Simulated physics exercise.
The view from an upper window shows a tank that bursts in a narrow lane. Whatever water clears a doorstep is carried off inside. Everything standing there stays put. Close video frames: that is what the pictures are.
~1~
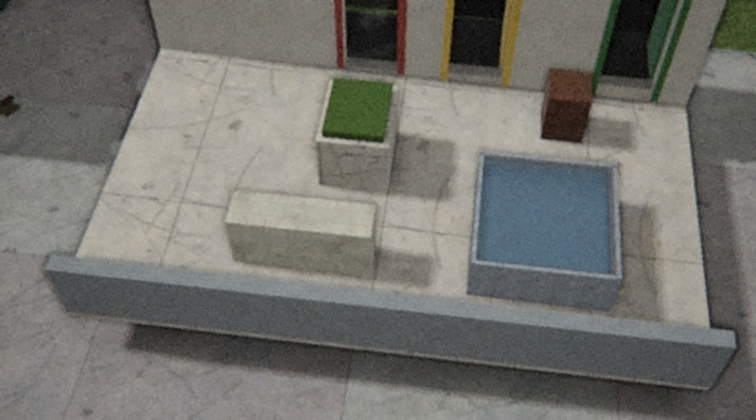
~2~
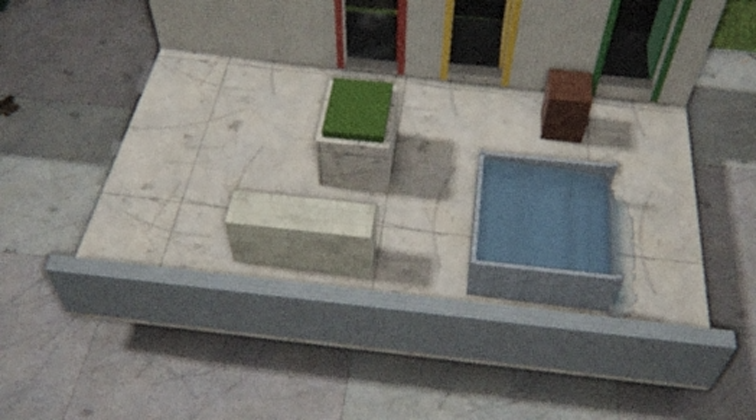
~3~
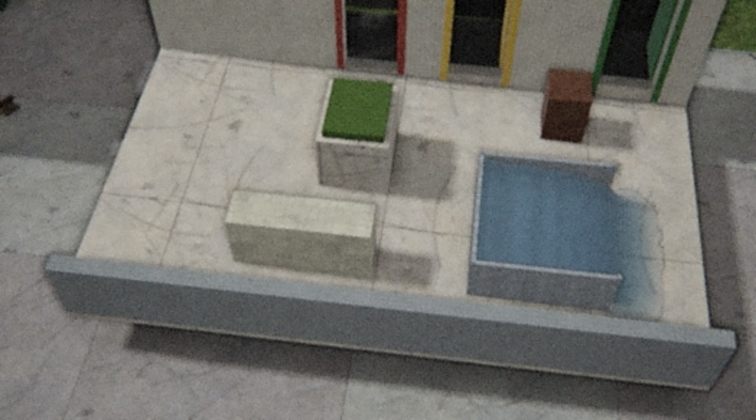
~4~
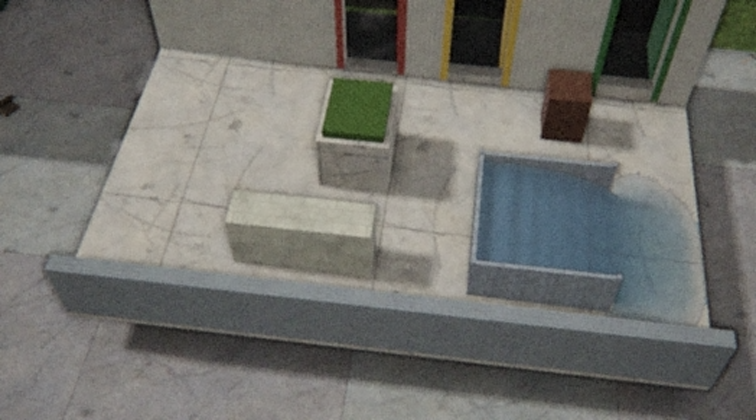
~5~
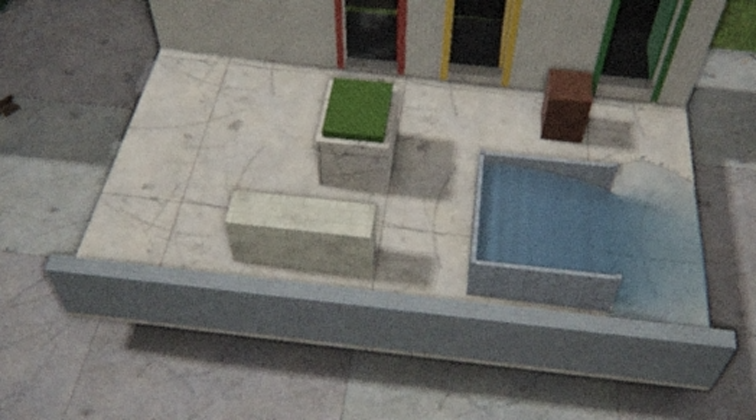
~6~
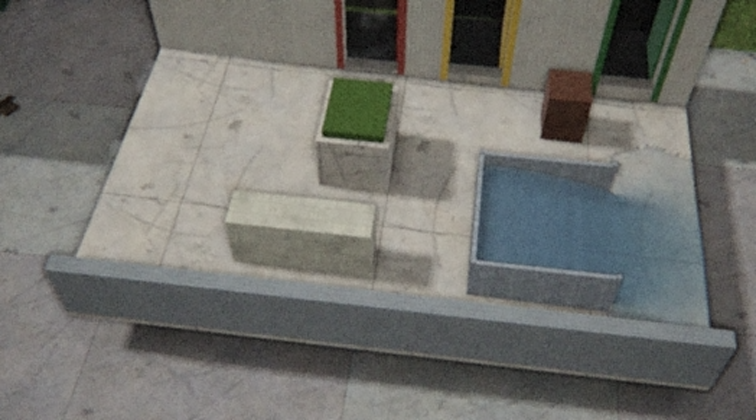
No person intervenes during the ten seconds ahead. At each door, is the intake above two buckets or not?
In the end the red door receives no more than two buckets. The green door receives no more than two buckets. The yellow door receives no more than two buckets.
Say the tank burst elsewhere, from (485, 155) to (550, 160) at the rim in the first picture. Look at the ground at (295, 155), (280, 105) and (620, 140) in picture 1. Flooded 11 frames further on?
The first spot is spared, the second spared, the third swamped.
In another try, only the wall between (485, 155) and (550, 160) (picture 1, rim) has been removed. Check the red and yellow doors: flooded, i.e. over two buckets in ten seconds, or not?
Red: Above, yellow: Above.
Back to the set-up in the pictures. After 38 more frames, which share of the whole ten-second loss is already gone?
Near 95 in a hundred.
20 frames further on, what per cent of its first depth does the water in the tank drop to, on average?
By my count, 12 per cent.
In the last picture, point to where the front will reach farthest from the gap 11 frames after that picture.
Somewhere around (668, 108).
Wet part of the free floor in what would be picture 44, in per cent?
That works out at 10 %.
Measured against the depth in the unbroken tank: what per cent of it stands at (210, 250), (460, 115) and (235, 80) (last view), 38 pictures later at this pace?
0, 0, 0 %.
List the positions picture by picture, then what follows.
The tank at (546, 215) is whole and still, in the first frame.
Water pours out at (607, 240) and has run to a hidden place, in the second frame.
Water pours out at (607, 243) and has run to (625, 192), in the third frame.
Water pours out at (606, 244) and has run to (652, 186), in the fourth frame.
Water pours out at (606, 244) and has run to (692, 188), in the fifth frame.
The front is at (686, 167), out from the gap at (606, 245), in the sixth frame.
A moment on, water covers 10 % of the floor; the red door not reached, the green door not reached, the yellow door not reached.
Next, water covers 10 % of the floor; the red door not reached, the green door not reached, the yellow door not reached.
Then, water covers 10 % of the floor; the red door not reached, the green door not reached, the yellow door not reached.
Later, water covers 10 % of the floor; the red door not reached, the green door not reached, the yellow door not reached.
In the end, water covers 5 % of the floor; the red door not reached, the green door not reached, the yellow door not reached.
